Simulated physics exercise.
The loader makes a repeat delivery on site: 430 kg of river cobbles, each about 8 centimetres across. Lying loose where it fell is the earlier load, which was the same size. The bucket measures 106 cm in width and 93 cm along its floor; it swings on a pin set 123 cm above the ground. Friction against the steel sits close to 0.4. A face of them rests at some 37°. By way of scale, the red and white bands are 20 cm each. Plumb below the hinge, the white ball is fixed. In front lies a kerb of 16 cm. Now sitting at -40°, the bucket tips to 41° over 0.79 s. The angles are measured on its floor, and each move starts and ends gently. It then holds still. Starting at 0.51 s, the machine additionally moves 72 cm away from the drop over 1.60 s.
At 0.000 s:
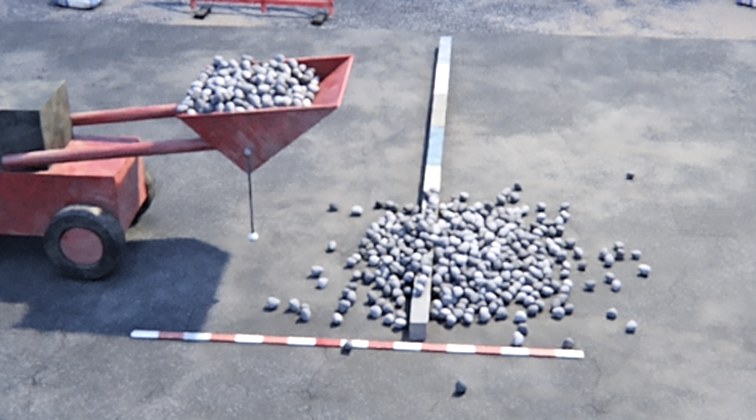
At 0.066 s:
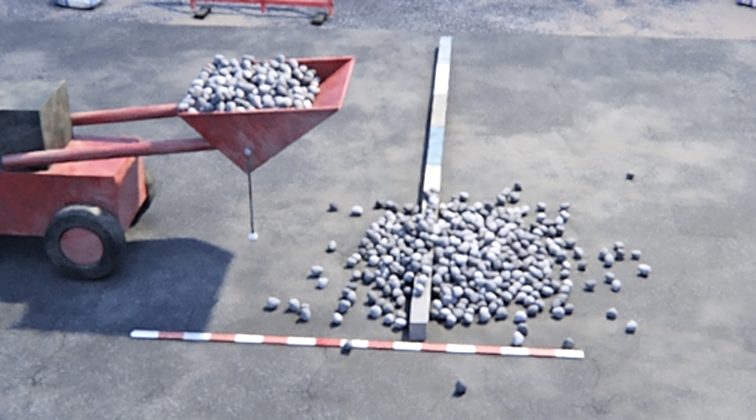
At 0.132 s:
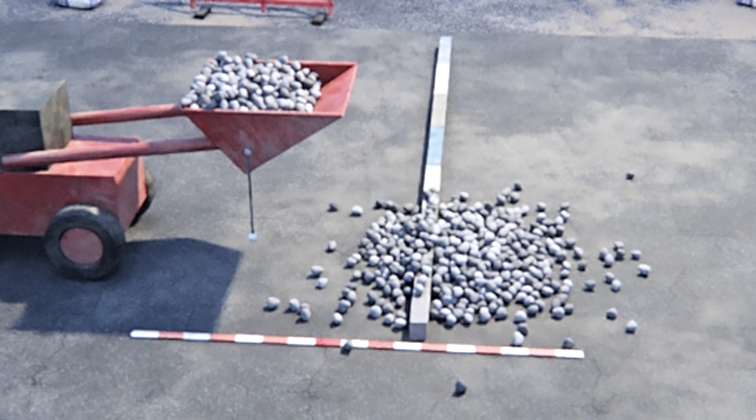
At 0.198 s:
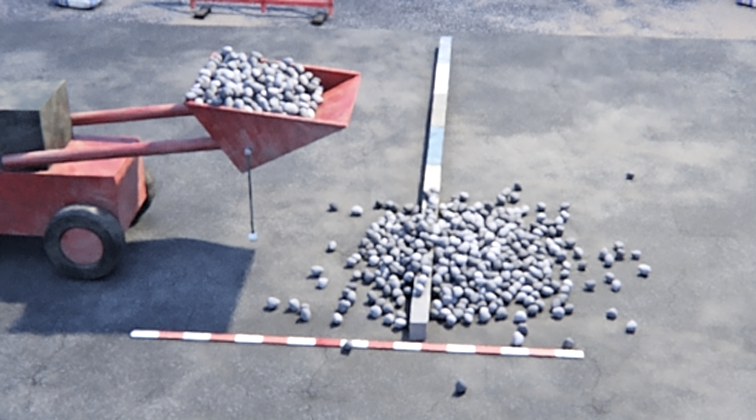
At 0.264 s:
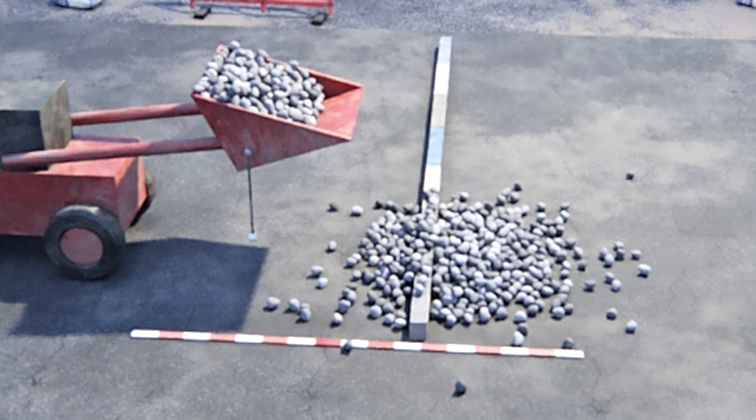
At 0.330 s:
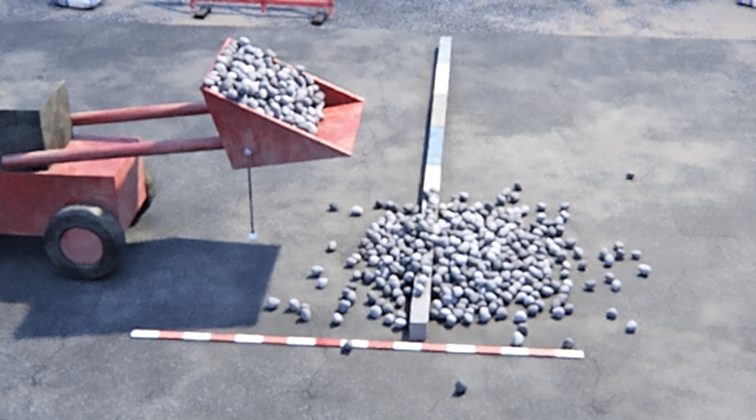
A red loader's bucket heaped with grey stones gradually tilting forward to the right, beside stones scattered around a kerb on tarmac.
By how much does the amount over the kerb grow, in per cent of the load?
About 1 per cent.
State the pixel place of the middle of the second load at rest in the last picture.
Their middle is at about (349, 246).
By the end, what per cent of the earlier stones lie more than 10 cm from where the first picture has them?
I'd say roughly 5 per cent of them.
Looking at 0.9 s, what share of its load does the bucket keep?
About 55 percent.
After 0.6 s the floor is at 28°; in per cent of one load, 100 in the bucket, 28 on this side of the kerb, 72 over the kerb; the foremost stones are at (626, 256).
After 0.9 s the floor is at 41°; in per cent of one load, 57 in the bucket, 72 on this side of the kerb, 72 over the kerb; the foremost stones are at (626, 256).
After 2.6 s the floor is at 41°; in per cent of one load, 0 in the bucket, 127 on this side of the kerb, 73 over the kerb; the foremost stones are at (626, 256).
After 5.2 s the floor is at 41°; in per cent of one load, 0 in the bucket, 127 on this side of the kerb, 73 over the kerb; the foremost stones are at (626, 256). Net gain over the kerb, 1.
